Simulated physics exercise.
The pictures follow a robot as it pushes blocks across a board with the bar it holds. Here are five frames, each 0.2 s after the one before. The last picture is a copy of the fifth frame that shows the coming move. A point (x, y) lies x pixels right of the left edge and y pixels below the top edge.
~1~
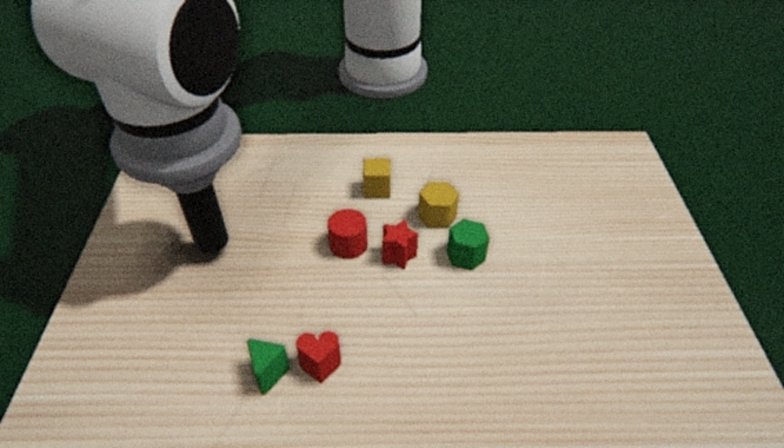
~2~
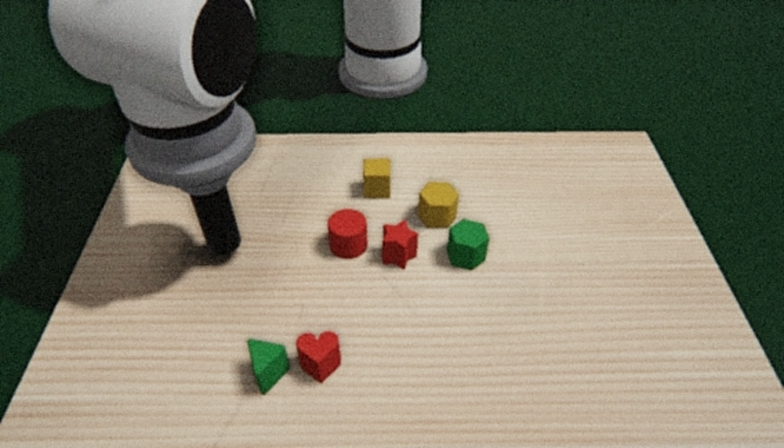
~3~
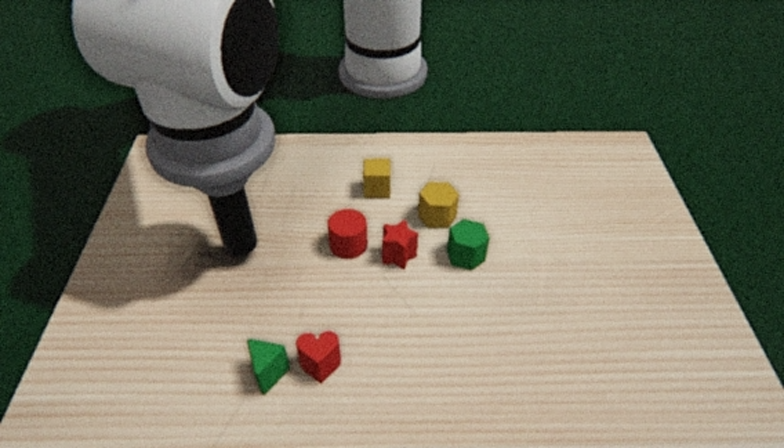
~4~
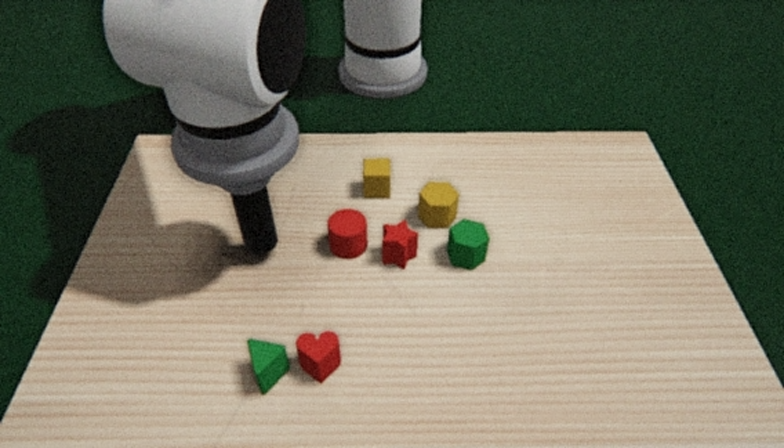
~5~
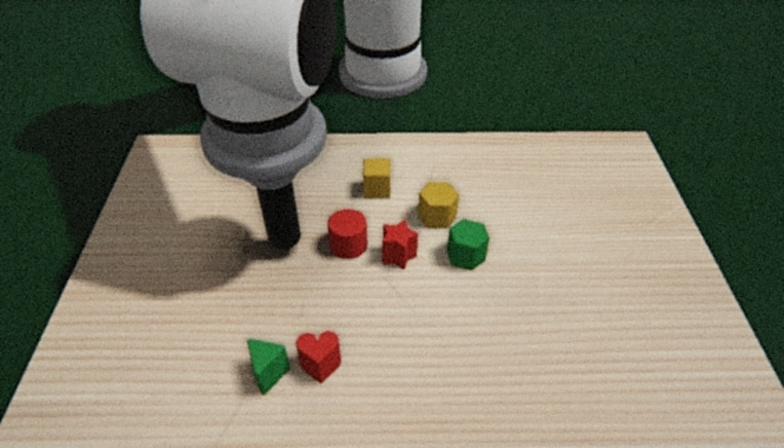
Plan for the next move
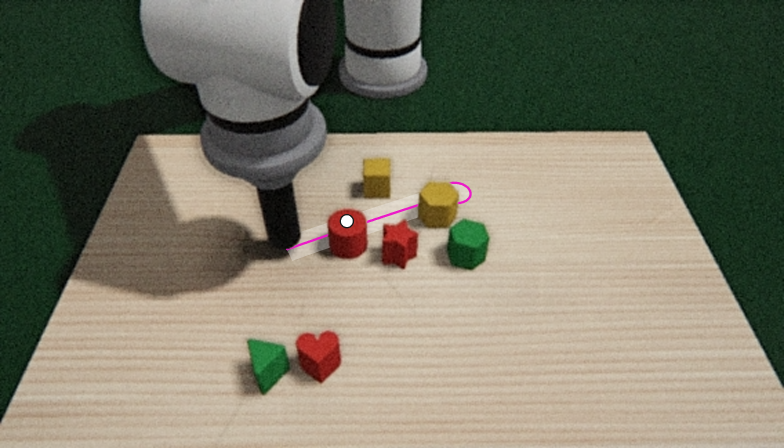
On a pale wooden board, a white robot arm slid its black bar steadily to the right, closing in on the red cylinder, while all the red, green and yellow blocks stayed still.
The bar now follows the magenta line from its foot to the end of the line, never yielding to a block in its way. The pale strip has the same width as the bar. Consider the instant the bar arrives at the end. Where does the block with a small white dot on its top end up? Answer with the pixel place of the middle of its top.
The middle of its top is at (386, 219).
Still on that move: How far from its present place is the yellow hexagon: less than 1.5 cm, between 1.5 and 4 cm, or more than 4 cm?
Shift: 1.5 to 4 cm.
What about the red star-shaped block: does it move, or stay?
In the end it has been moved.
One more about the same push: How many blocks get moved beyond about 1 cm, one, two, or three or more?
Answer: 3+.
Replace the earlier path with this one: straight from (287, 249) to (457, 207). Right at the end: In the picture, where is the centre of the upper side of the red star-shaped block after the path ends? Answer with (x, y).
The centre of its top will be at (429, 243).
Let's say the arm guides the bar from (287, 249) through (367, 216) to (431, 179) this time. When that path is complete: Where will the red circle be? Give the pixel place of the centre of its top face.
My prediction: (373, 219).
The drawn path runs in a line from (287, 249) to (456, 193); the dot is on the red circle.
The first path, step by step. One third of the way, bar at (347, 218); red circle at (374, 220); red star-shaped block at (405, 232), turned 20° clockwise.
Two thirds of the way, bar at (403, 200); red circle at (386, 219); red star-shaped block at (413, 235), turned 35° clockwise.
At the end, bar at (457, 182); red circle at (386, 219); yellow square block not moved; red star-shaped block at (413, 235), turned 35° clockwise; yellow hexagon at (460, 194), turned 30° clockwise.
